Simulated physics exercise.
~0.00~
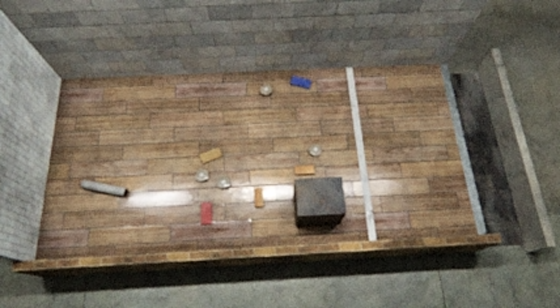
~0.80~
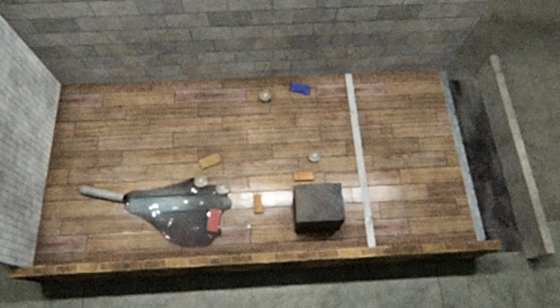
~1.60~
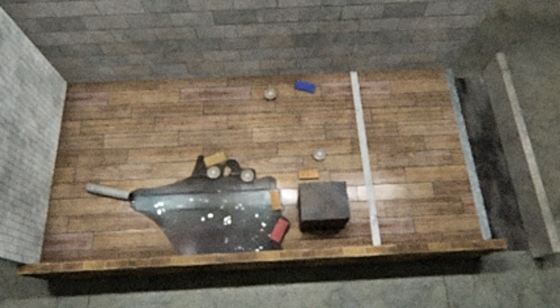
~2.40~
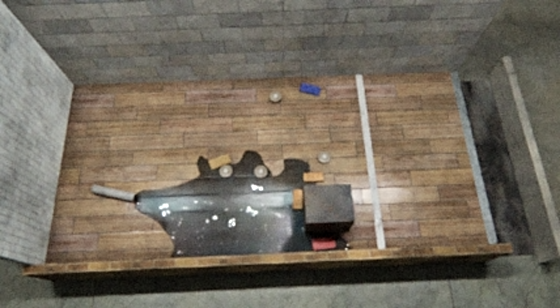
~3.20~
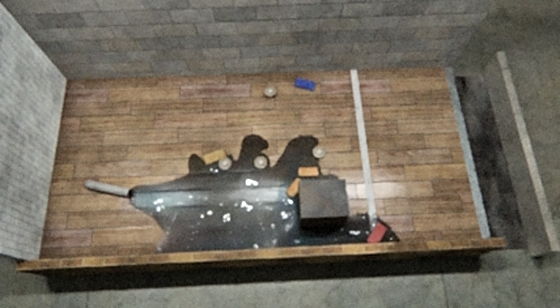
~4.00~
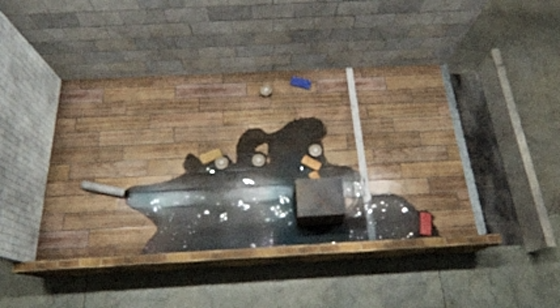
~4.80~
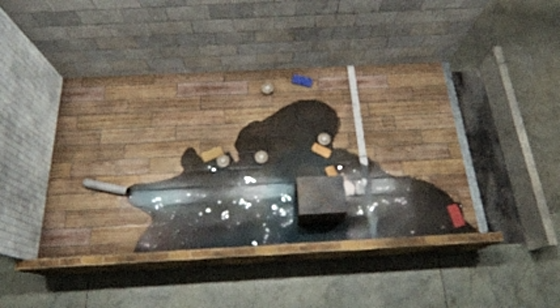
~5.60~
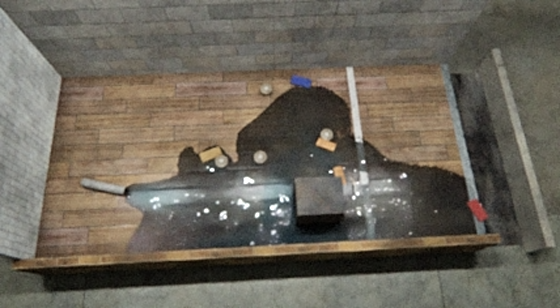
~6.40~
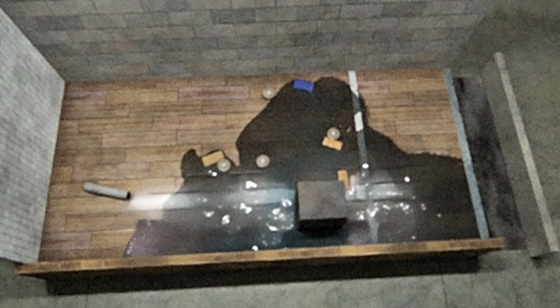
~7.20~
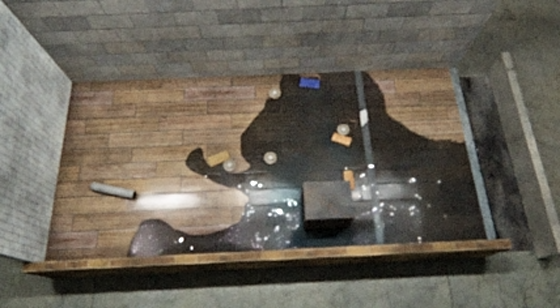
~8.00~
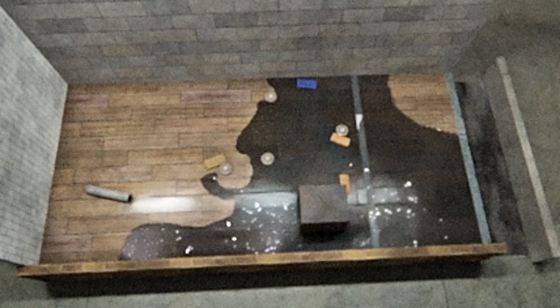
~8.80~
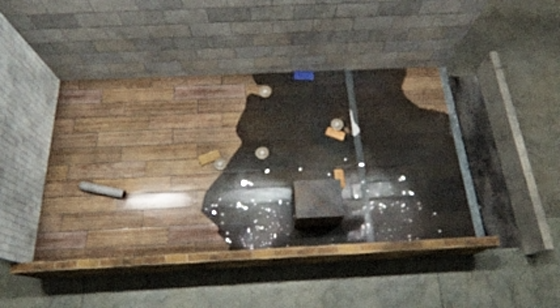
Dark water spread from a pipe across the wooden floor, carrying the red block rightward past the white line and out of view, while orange pieces shifted slightly; it finally surrounded the dark box and reached the blue piece, still short of the line.
